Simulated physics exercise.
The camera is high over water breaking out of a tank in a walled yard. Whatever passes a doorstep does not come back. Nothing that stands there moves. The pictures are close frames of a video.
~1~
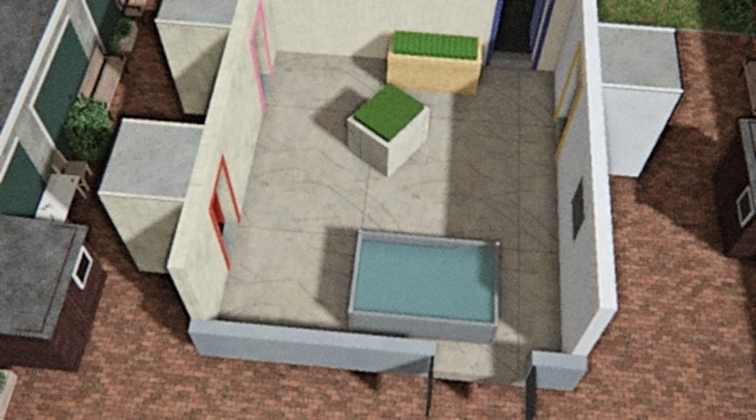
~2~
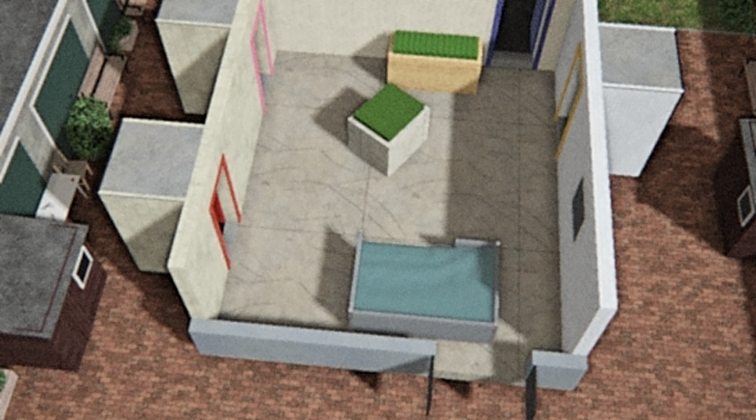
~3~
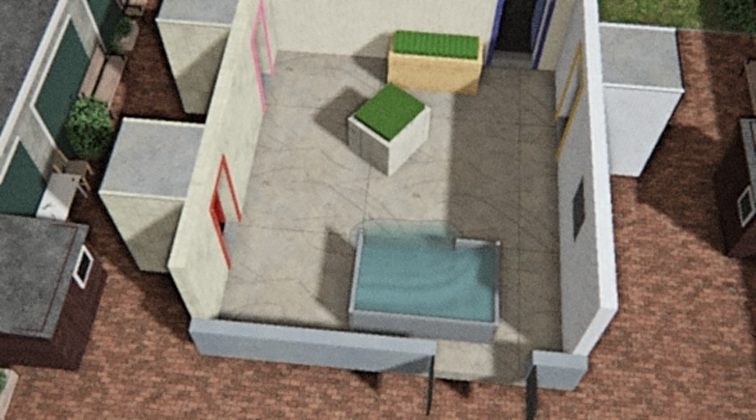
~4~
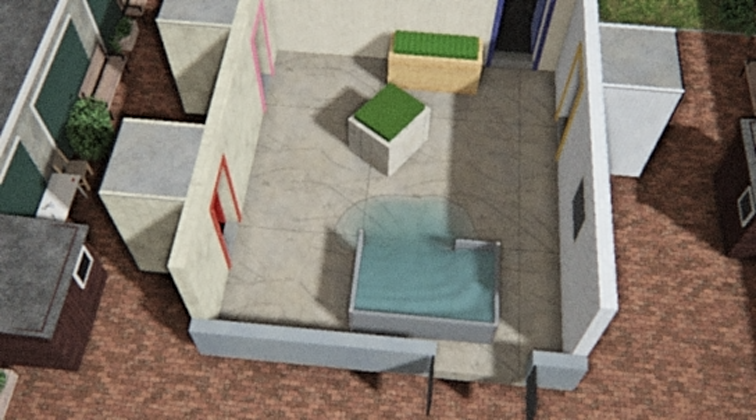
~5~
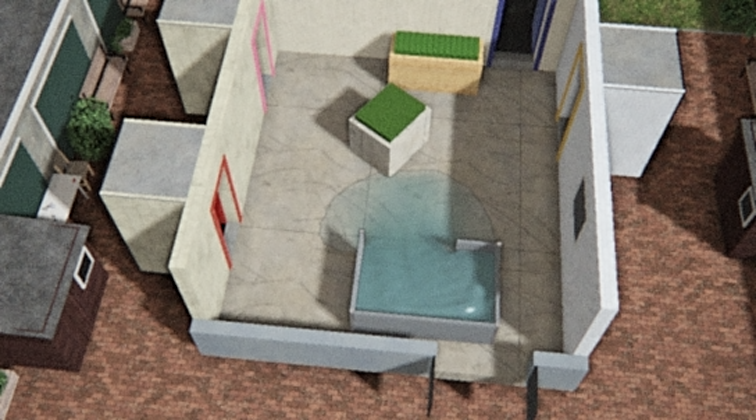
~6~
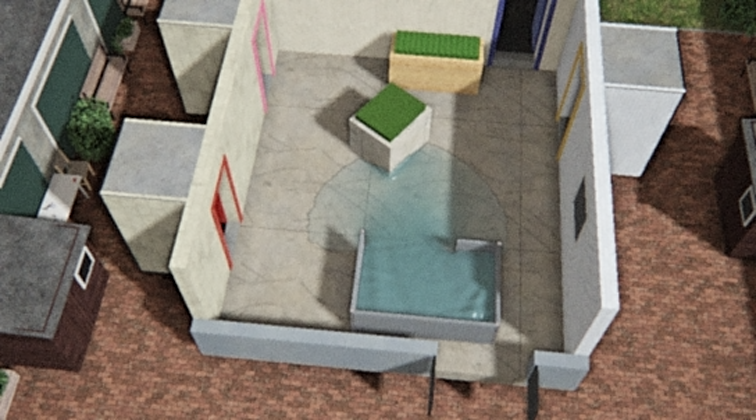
In a walled yard seen from high above, an open tank of blue-green water sits still near the front wall. Part of its far side opens, and water pours out through the gap, then fans across the pale floor in a widening, rounded sheet that reaches the grass-topped block.
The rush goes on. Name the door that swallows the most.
The pink doorway takes the most.
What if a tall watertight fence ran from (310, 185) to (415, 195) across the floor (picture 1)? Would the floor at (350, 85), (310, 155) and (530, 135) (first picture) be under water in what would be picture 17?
As listed: Free of water, dry, under water.
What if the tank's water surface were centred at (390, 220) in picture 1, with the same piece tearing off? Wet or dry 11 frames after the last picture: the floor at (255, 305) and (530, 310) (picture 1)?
As listed: Clear, not flooded.
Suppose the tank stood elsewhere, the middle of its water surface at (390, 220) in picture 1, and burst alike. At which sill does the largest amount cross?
It is the pink one.
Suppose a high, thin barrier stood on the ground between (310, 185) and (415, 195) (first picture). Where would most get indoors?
It is the red-painted one.
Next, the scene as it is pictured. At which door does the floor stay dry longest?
The red-painted one.
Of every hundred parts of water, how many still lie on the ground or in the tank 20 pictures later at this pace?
Close to 98 %.
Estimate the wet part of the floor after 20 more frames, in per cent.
Near 60 in a hundred.
A moment on, water covers 35 % of the floor; blue door not reached, red door not reached, pink door not reached, yellow door not reached.
Next, water covers 55 % of the floor; blue door wet at the sill, nothing in, red door not reached, pink door a trickle in, yellow door wet at the sill, nothing in.
Then, water covers 60 % of the floor; blue door a trickle in, red door wet at the sill, nothing in, pink door some in, yellow door a trickle in.
Later, water covers 90 % of the floor; blue door a trickle in, red door wet at the sill, nothing in, pink door some in, yellow door a trickle in.
In the end, water covers 100 % of the floor; blue door a trickle in, red door wet at the sill, nothing in, pink door a lot in, yellow door a trickle in; the pink door has let in the most.
